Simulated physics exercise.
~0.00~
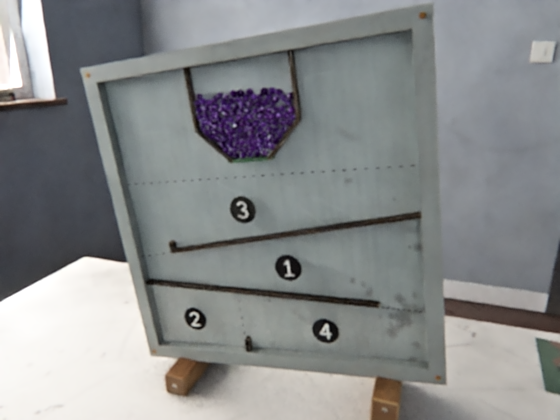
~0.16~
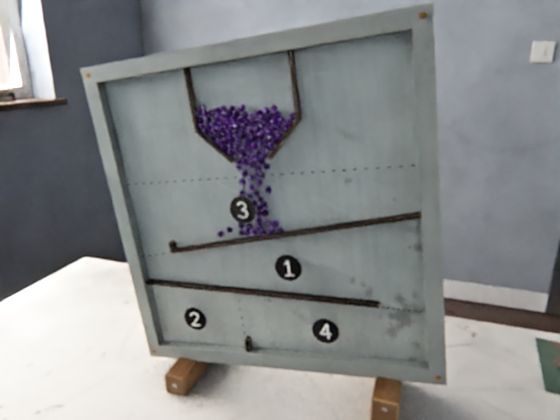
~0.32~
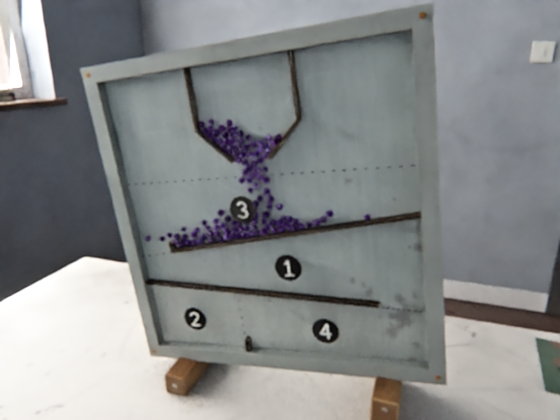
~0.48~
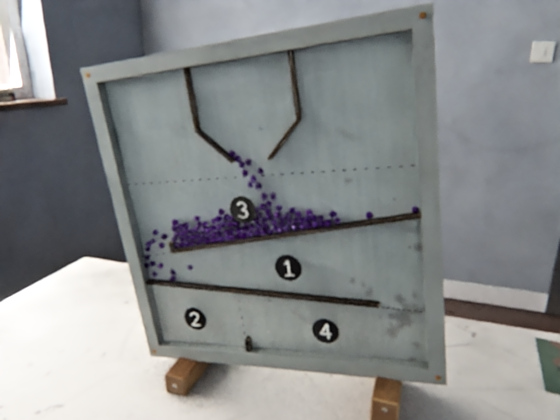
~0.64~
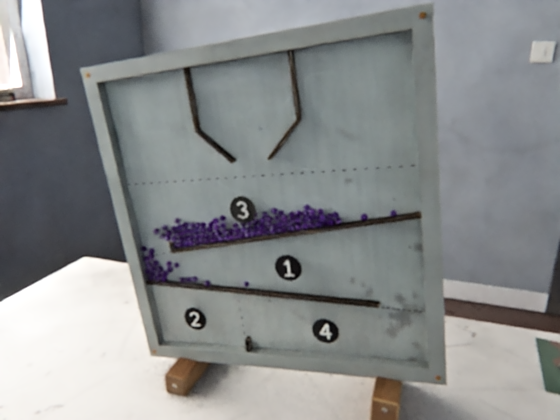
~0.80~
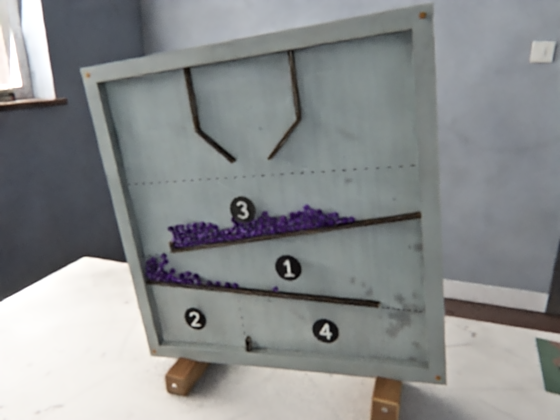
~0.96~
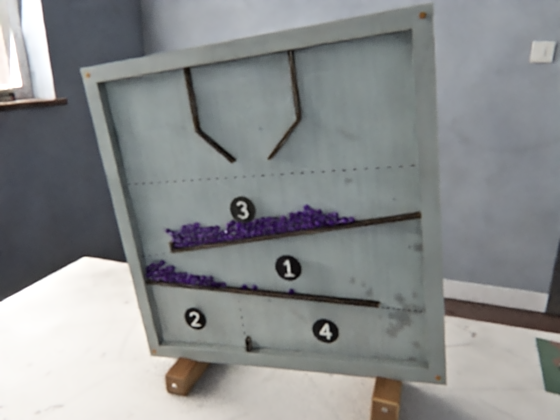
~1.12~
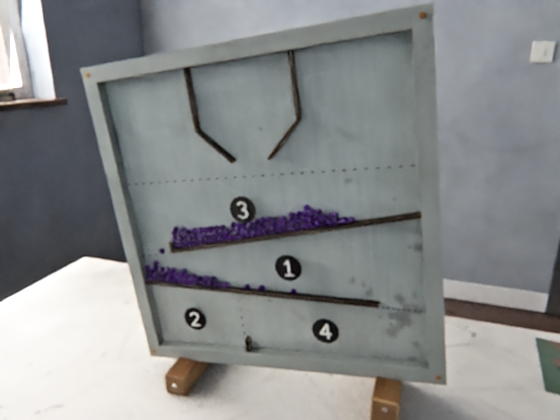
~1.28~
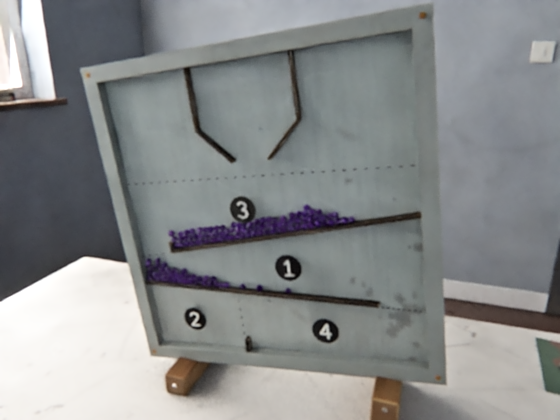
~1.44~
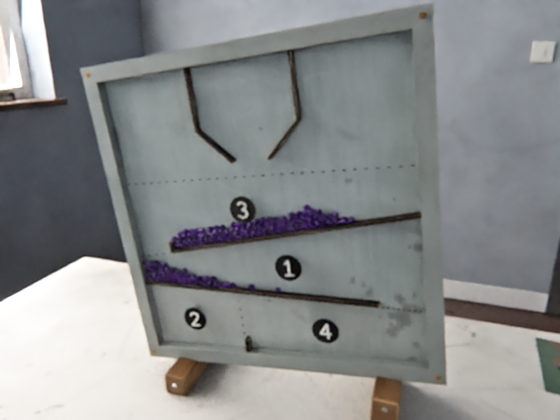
On a white table in a room with grey-blue walls, a clear-faced, pale grey-green case on wooden feet is seen from the front, slightly turned. Purple beads fill a dark-edged hopper at the top, above two sloping dark ledges and four numbered sections. The beads pour through the hopper's opening onto the upper ledge and spread into a long heap. As the hopper empties, some spill off the ledge's left end and drop onto the lower ledge. The larger pile rests on the upper ledge, a smaller one lies at the lower ledge's left, and the bottom sections stay empty.
